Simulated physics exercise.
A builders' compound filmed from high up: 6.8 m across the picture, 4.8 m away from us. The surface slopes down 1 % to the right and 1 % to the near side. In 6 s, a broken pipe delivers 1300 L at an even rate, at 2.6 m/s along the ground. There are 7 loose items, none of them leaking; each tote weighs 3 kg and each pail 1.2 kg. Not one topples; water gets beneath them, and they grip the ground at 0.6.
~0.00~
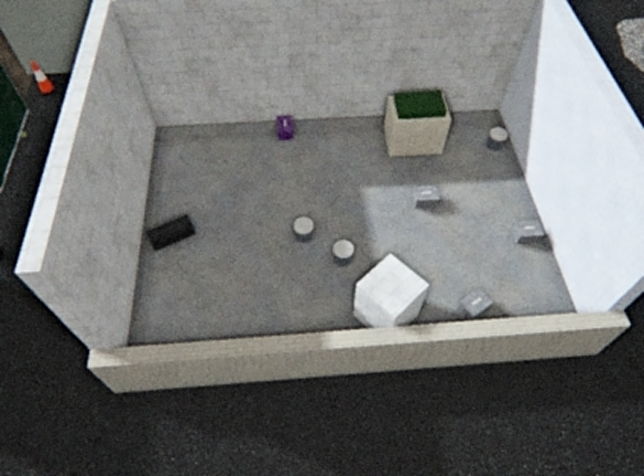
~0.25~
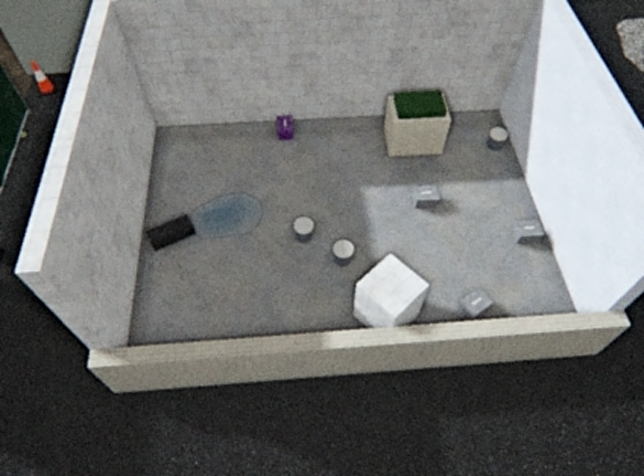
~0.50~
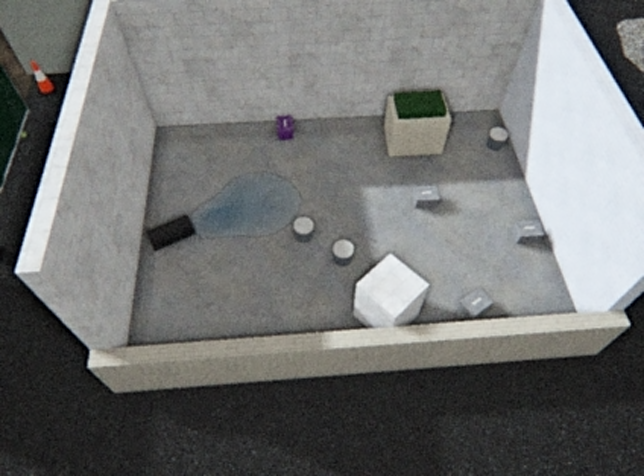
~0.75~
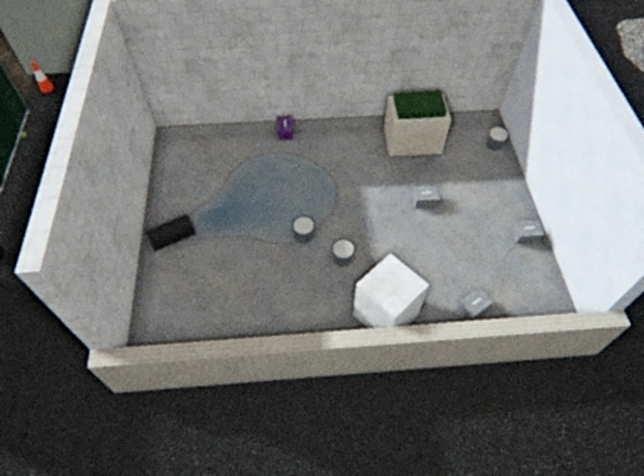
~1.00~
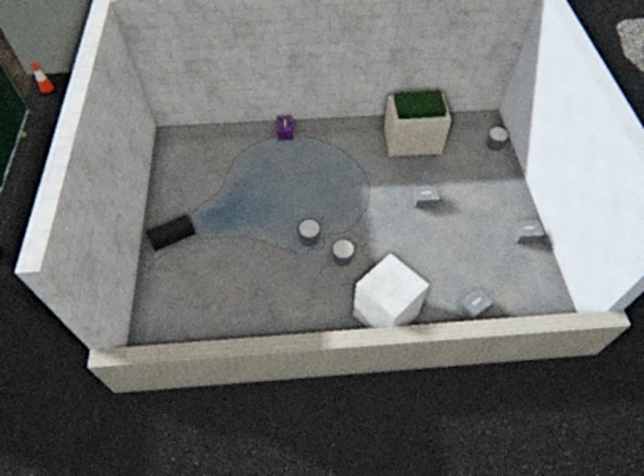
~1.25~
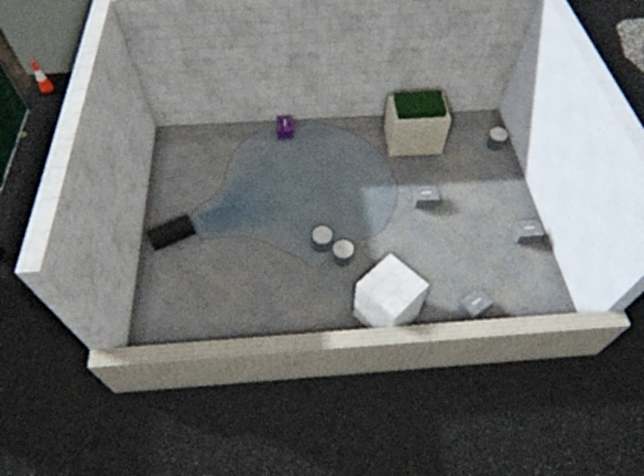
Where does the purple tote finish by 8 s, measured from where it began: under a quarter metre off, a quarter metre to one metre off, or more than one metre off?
It finishes more than one metre off.
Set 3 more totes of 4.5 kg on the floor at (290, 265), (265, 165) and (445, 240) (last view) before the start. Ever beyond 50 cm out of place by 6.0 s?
In the order asked: Stays inside the line, crosses the line, crosses the line.
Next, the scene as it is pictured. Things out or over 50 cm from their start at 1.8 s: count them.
By my tally, 1.
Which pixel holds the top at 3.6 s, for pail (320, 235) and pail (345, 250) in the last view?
They end up about (442, 269) and (377, 271) in the last view.
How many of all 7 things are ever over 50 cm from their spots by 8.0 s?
That makes 7.
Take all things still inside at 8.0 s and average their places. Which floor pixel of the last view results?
Mean floor pixel: About (462, 266).
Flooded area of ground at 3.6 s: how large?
Wet area: Approx. 20 m2.
After 1.8 s the purple tote is near (293, 117), 0.2 m from its start, afloat; 2 afloat.
After 3.6 s the purple tote is near (371, 112), 1.6 m from its start, afloat; 4 afloat.
After 5.6 s the purple tote is near (482, 110), 3.8 m from its start, afloat; 6 afloat.
After 8.0 s the purple tote is near (457, 151), 3.2 m from its start, afloat; 7 afloat.
